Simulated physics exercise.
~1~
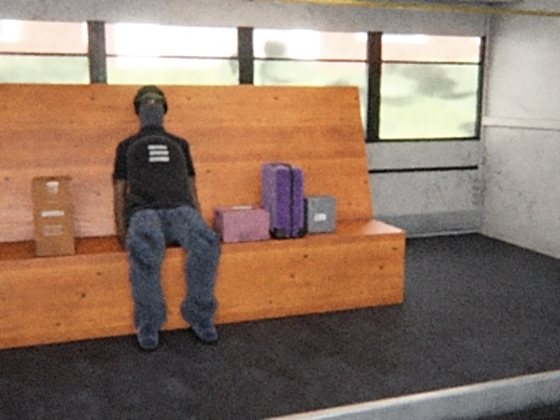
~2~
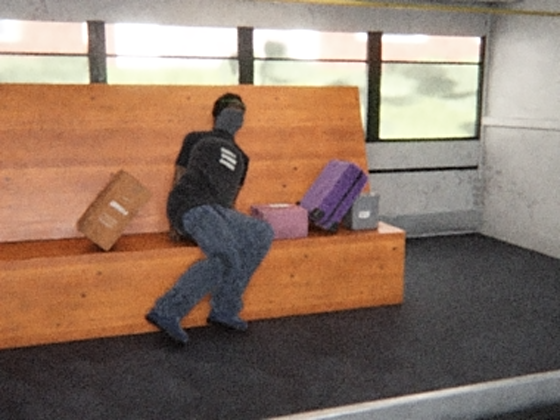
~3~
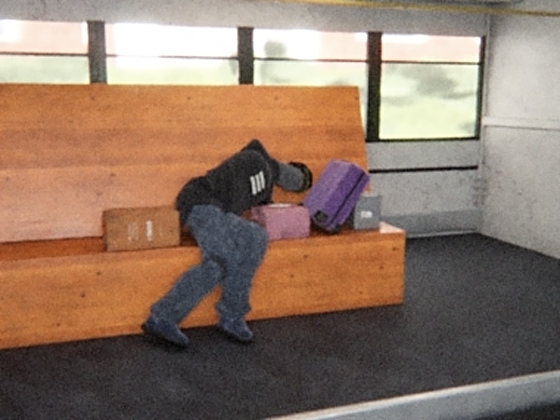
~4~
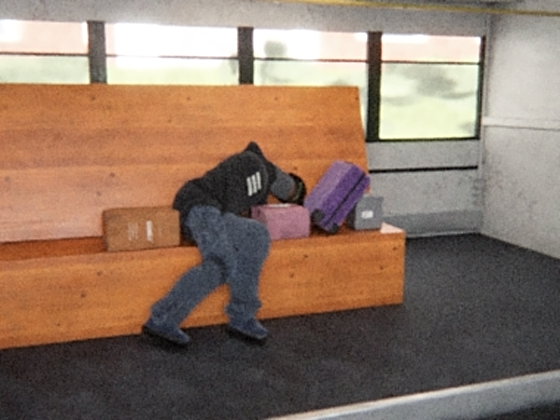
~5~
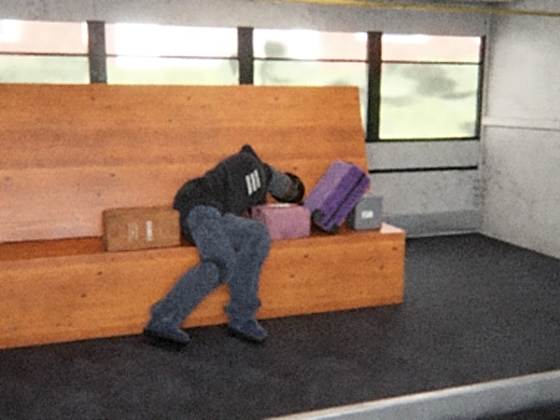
A seated figure in a dark shirt and jeans lurched right on a wooden bench and slumped sideways beside a pink box, as the orange case toppled flat and the purple one tipped against a grey box, all of them staying on the seat.
